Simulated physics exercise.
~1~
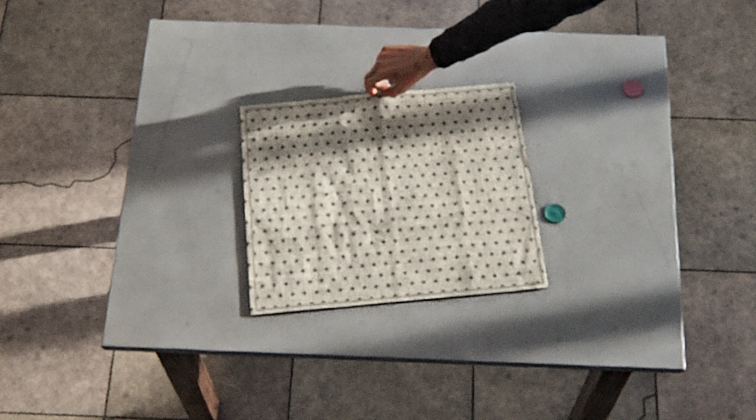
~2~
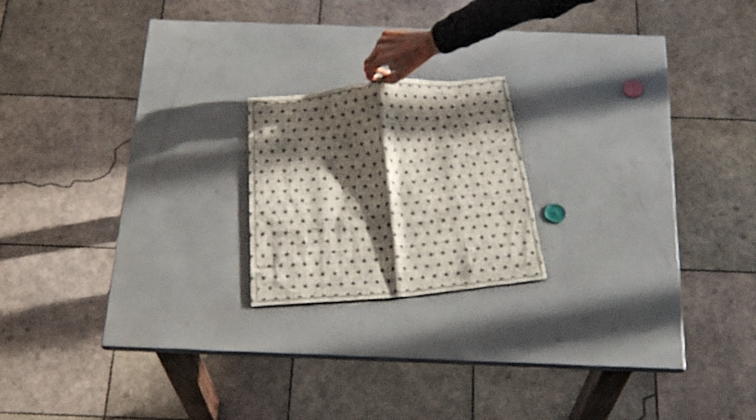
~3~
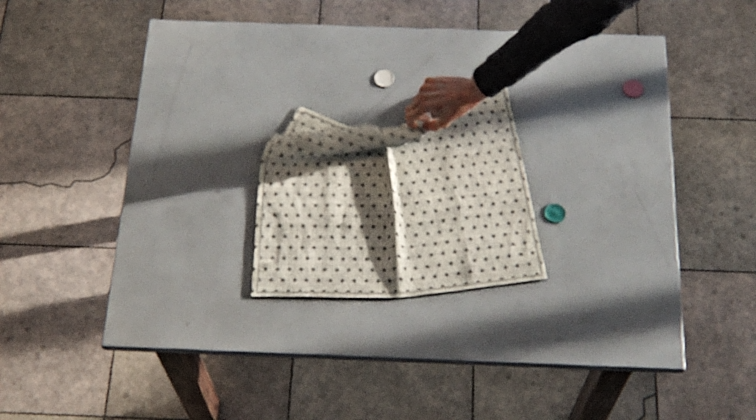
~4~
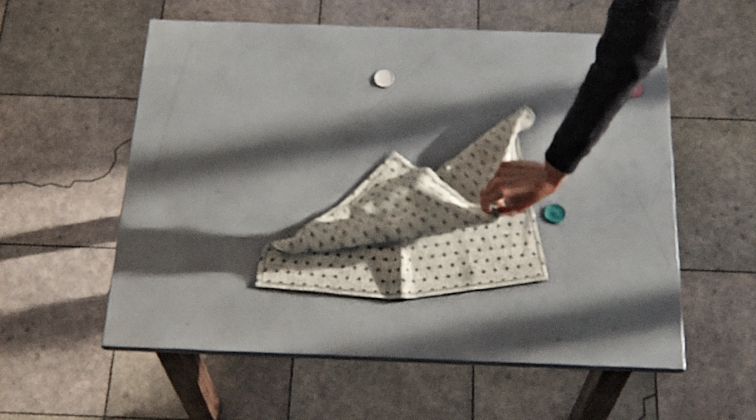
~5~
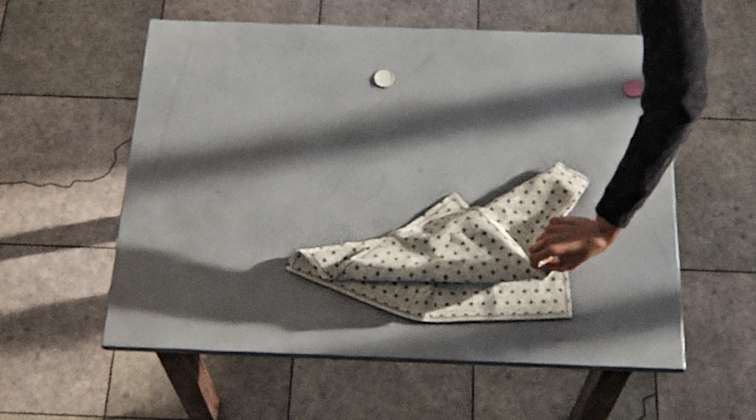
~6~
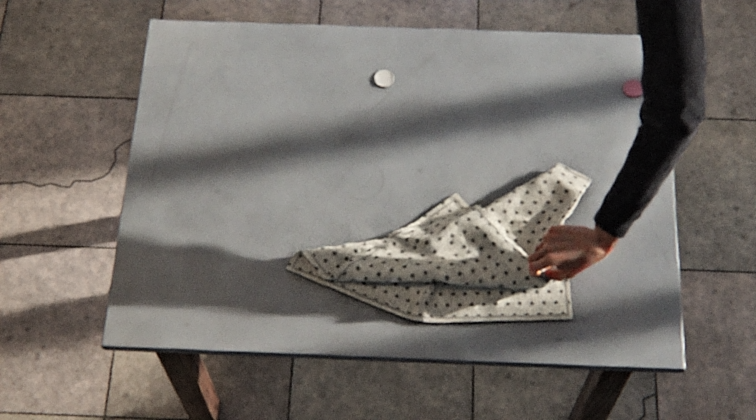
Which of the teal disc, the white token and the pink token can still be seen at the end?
The white token and the pink token are still in view on the table, while the teal disc ends up hidden under the cloth.
A hand folding a dotted napkin down over itself and dragging it rightward across a grey table, leaving it crumpled over a teal disc.
